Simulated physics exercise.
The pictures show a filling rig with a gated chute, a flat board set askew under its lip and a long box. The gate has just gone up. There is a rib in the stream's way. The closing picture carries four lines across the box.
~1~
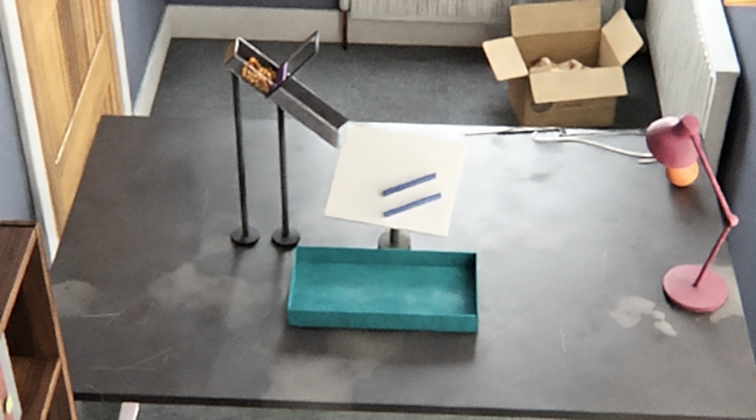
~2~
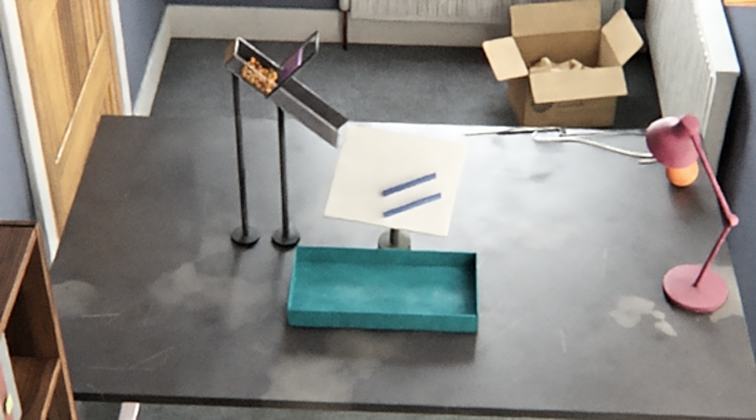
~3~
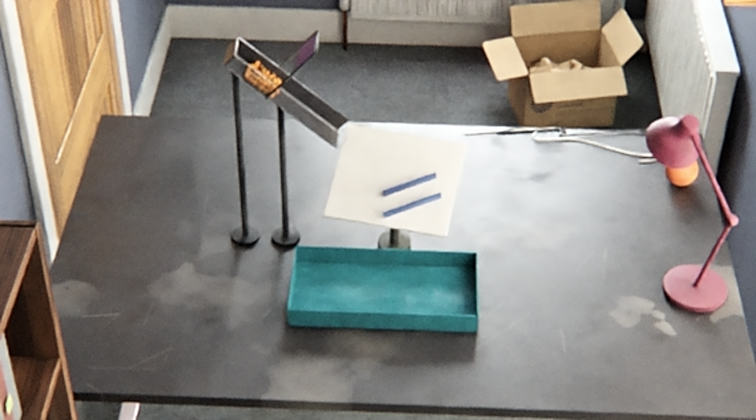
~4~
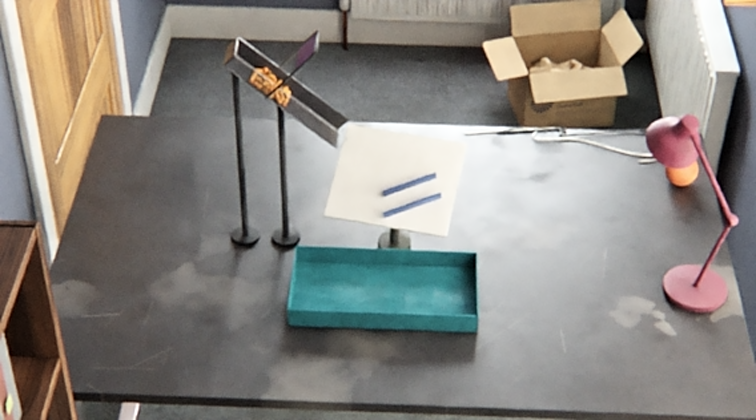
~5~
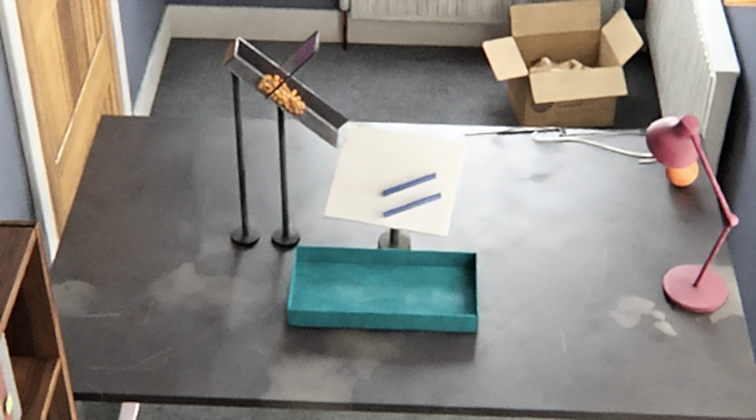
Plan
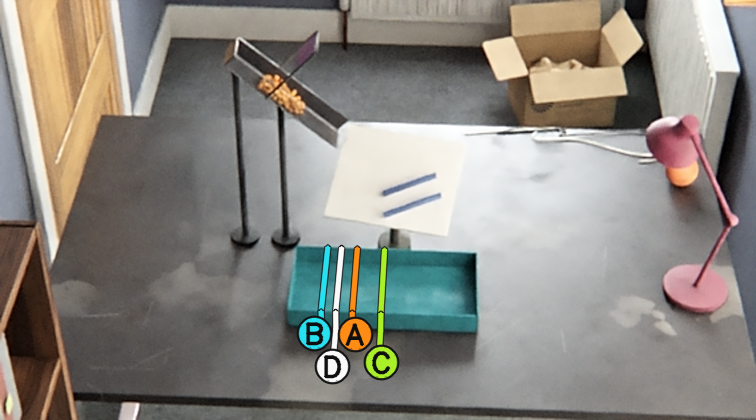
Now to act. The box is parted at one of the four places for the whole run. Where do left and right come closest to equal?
A works best here.
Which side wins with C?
The left side.
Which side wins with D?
Right.
On the marked copy, line A crosses the front rim at (352, 311); line B crosses the front rim at (321, 310); line C crosses the front rim at (380, 313); line D crosses the front rim at (335, 311).
If A is chosen, of what is caught, about a third on the left of the divider, about two thirds on the right.
If B is chosen, of what is caught, none on the left of the divider, all on the right.
If C is chosen, of what is caught, nearly all on the left of the divider, a stray few on the right.
If D is chosen, of what is caught, a small part on the left of the divider, nearly all on the right.
